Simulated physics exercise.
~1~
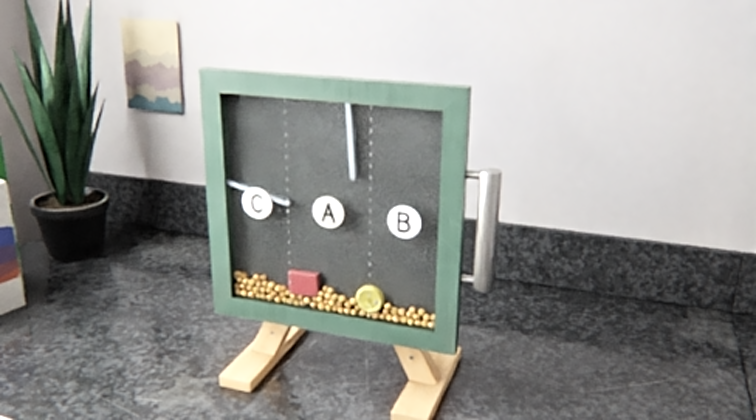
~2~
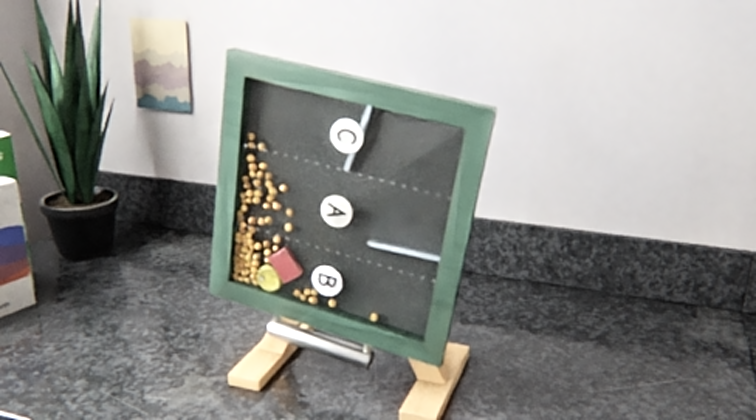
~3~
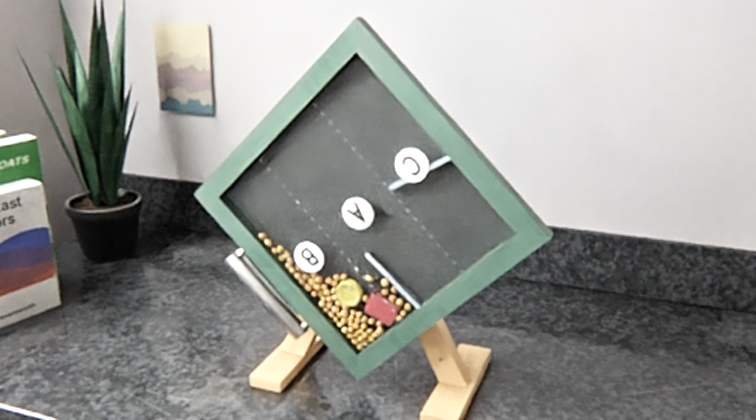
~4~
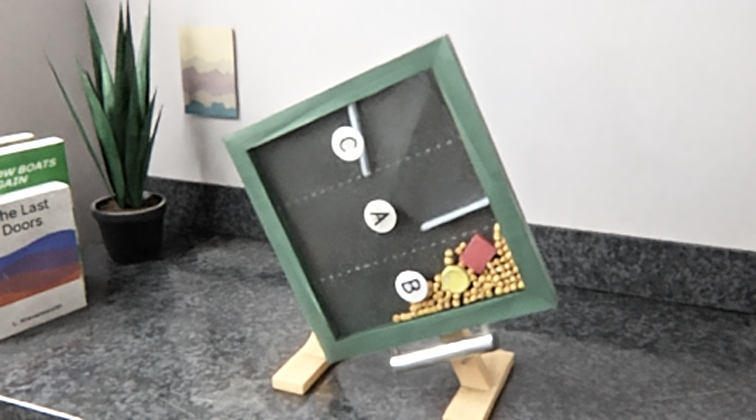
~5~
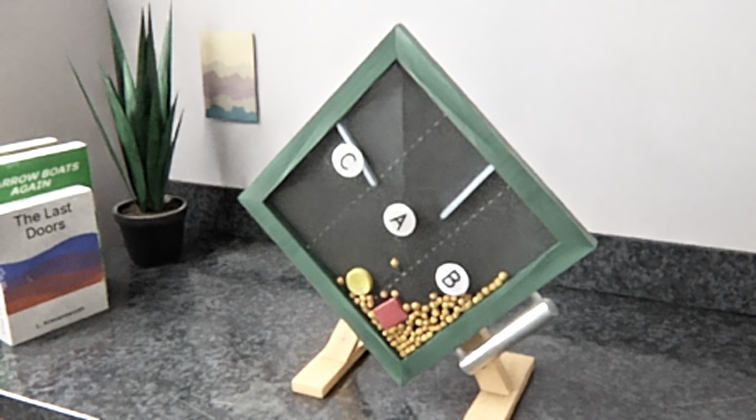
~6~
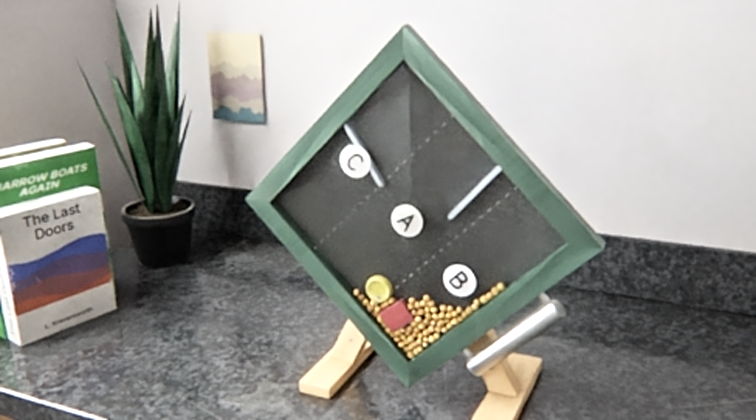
A green-framed case of beads turns clockwise, then partly back, leaving the beads mostly under B.
